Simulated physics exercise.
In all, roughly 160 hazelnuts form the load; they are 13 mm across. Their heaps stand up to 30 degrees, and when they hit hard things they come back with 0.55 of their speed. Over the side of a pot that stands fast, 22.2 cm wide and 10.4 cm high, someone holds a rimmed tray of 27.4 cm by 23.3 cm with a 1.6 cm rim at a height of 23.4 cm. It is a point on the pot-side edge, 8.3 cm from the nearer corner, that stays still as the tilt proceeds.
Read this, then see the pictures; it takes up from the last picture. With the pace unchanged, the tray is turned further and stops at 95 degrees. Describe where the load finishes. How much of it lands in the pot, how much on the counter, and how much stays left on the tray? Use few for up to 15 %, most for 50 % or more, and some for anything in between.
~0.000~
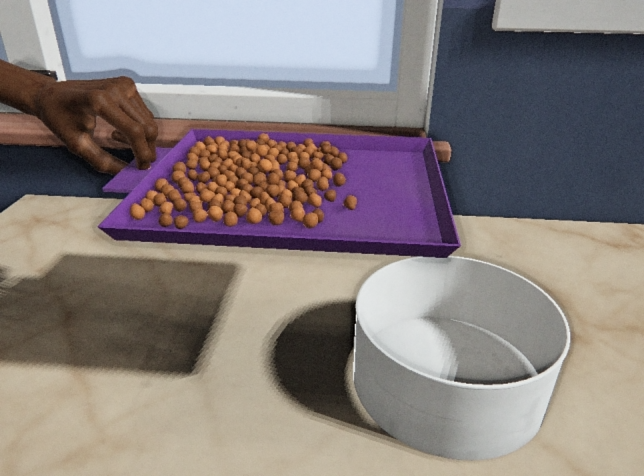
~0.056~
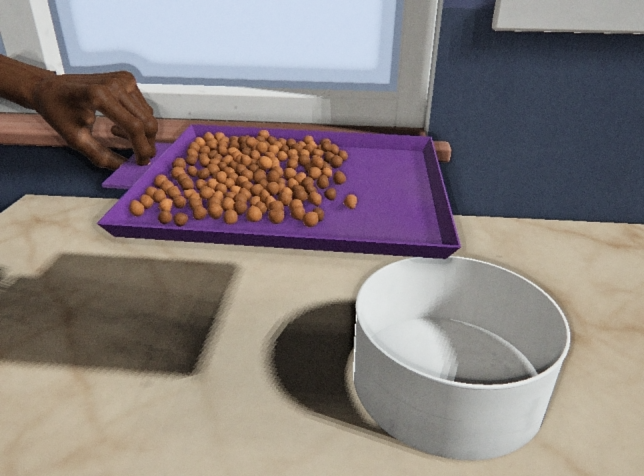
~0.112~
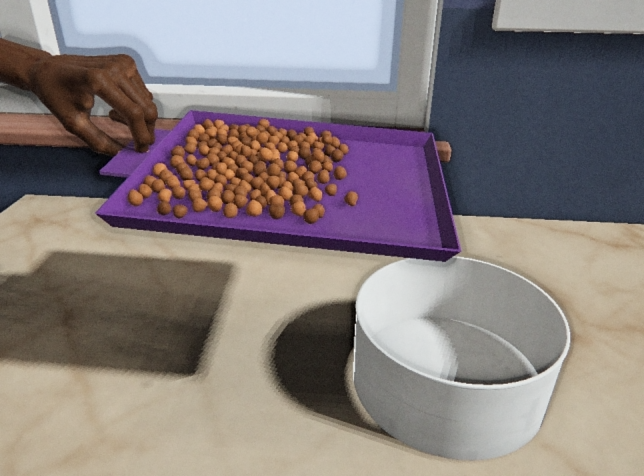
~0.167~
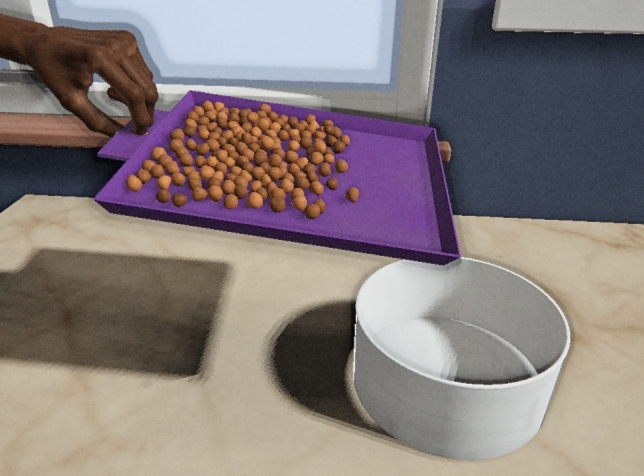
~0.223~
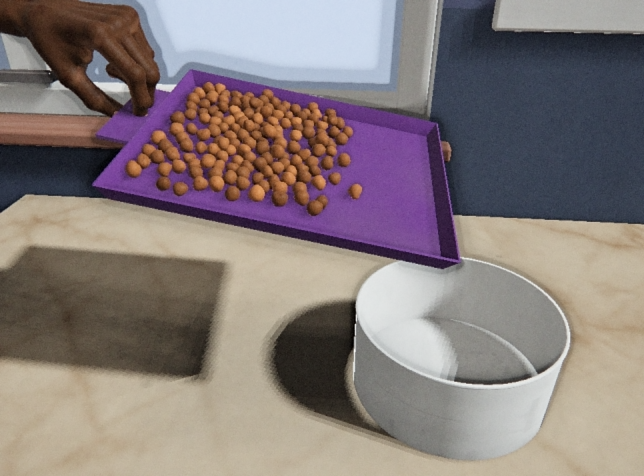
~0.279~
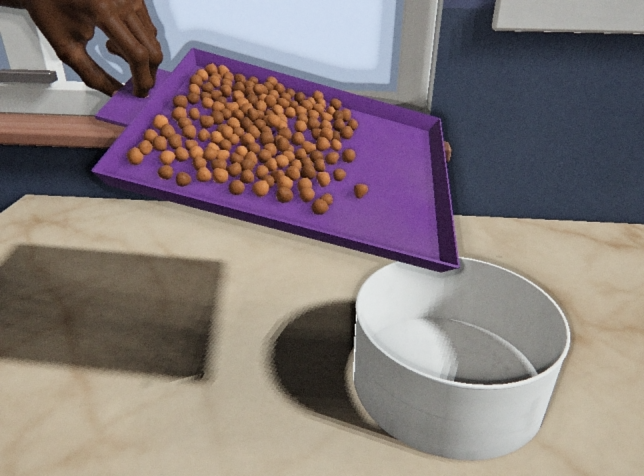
Share by place: Pot some, counter most, tray few.
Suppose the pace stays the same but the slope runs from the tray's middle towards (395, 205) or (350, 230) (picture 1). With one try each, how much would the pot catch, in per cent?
70 and 25 %.
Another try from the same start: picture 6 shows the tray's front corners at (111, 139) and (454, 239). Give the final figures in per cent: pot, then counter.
Per cent by place - pot 75, counter 25.
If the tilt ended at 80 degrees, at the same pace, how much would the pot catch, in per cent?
35 percent.
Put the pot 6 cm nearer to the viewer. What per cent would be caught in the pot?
In that case some 90 per cent.
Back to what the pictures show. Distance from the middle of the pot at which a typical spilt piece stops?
I'd say around 24 centimetres.
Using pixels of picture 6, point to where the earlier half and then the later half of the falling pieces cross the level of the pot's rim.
First near (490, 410), later near (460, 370).
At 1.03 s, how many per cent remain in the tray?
About 10 per cent.
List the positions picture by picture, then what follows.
The first frame shows tray tilt 0 degrees, front corners at (111, 222) and (449, 240); middle of the pieces at (254, 173); pot at (459, 310).
The second frame shows tray tilt 1 degrees, front corners at (111, 219) and (449, 241); middle of the pieces at (254, 170).
The third frame shows tray tilt 4 degrees, front corners at (109, 209) and (449, 244), lowest corner right front; middle of the pieces at (254, 162).
The fourth frame shows tray tilt 9 degrees, front corners at (108, 195) and (449, 249), lowest corner right front; middle of the pieces at (254, 149).
The fifth frame shows tray tilt 13 degrees, front corners at (107, 181) and (449, 253), lowest corner right front; middle of the pieces at (256, 137).
The sixth frame shows tray tilt 18 degrees, front corners at (107, 167) and (449, 258), lowest corner right front; middle of the pieces at (260, 126); pot at (459, 310). The tray's pace is about 80 degrees a second.
After 0.73 s, tilt 55 degrees; the tray holds 65 %, the pot 0 %.
Then, at 1.03 s, tilt 79 degrees; the tray holds 10 %, the pot 25 %.
After 1.43 s, tilt 95 degrees; the tray holds 0 %, the pot 35 %.
By 2.0 s all is still; pot 35 %, counter 65 %, tray 0 %.
